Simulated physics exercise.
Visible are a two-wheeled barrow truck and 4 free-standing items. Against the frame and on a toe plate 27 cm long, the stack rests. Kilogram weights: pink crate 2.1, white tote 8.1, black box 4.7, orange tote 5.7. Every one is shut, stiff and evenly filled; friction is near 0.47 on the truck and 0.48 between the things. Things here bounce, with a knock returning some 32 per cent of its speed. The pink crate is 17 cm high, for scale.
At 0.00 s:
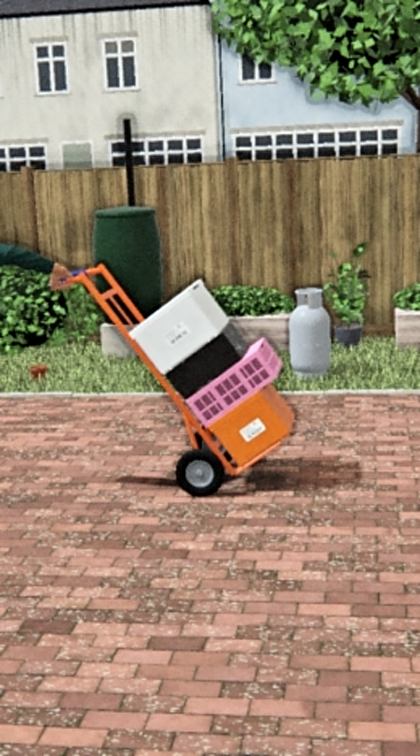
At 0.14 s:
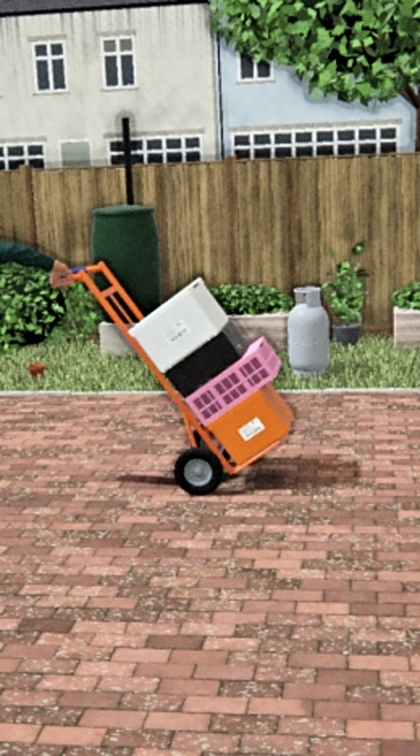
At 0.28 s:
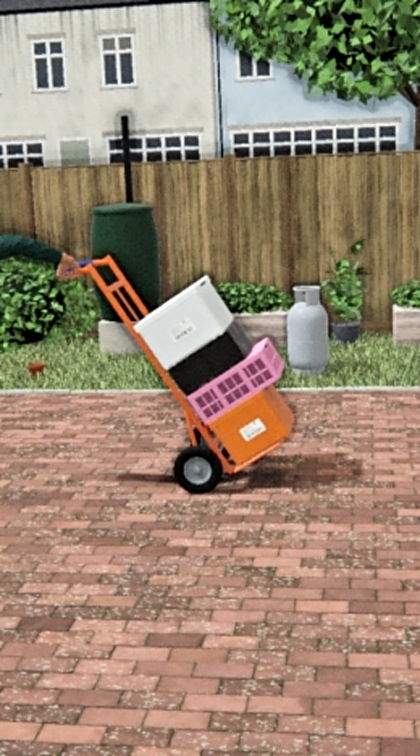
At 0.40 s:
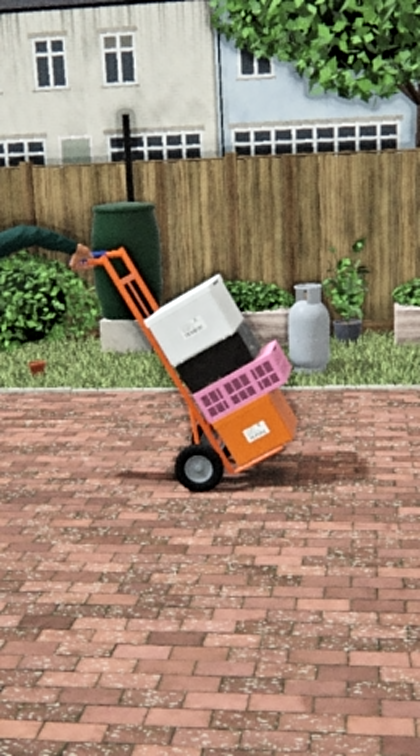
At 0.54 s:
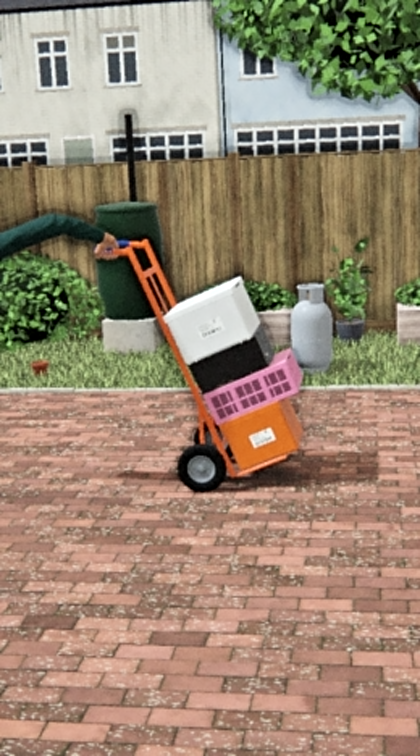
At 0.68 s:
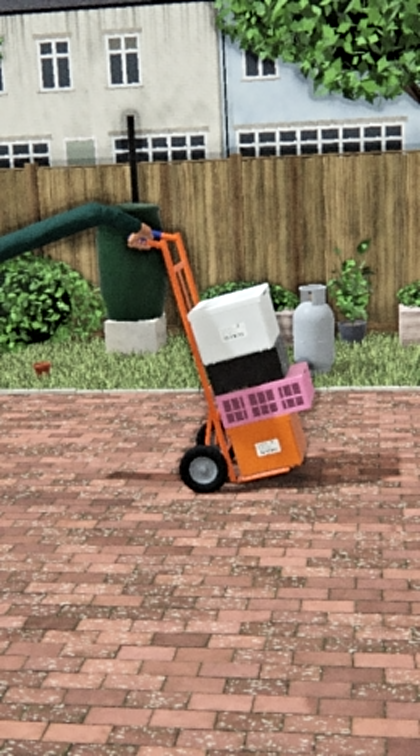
The clip opens on an orange two-wheeled barrow truck leaning back to the left on brick paving, stacked with an orange tote, pink crate, black box and white tote. It stays almost still at first, then a green-sleeved arm reaching in from the left pushes the handle rightward, swinging the loaded truck closer to upright.
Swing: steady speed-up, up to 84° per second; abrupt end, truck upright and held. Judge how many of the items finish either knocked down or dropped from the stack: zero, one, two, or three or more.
Items affected: Three or more.
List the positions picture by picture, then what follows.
Leaning back 35°; pink crate (235, 382); white tote (181, 327), in the first frame.
Leaning back 34°; black box (208, 359); orange tote (252, 420), in the second frame.
Leaning back 32°; black box (211, 358); orange tote (253, 421), in the third frame.
Leaning back 28°; black box (219, 357); orange tote (257, 422), in the fourth frame.
Leaning back 22°; black box (232, 359); orange tote (263, 428), in the fifth frame.
Leaning back 14°; pink crate (266, 395); white tote (236, 324), in the sixth frame.
Around 1.28 s, truck upright; white tote tipped 18° against what carries it near (315, 334); pink crate tipped 18° against what carries it near (302, 409); black box tipped 18° against what carries it.
Around 1.78 s, truck upright; white tote now dropped from the stack; pink crate tipped 46° against what carries it near (337, 417); black box tipped 46° against what carries it.
Around 2.08 s, truck upright; pink crate and black box now dropped from the stack; orange tote on its side.
Around 2.38 s, truck upright; orange tote on its side.
Finally (3.2 s), dropped from the stack, pink crate, white tote and black box; on their side or leaning hard on the truck, orange tote.
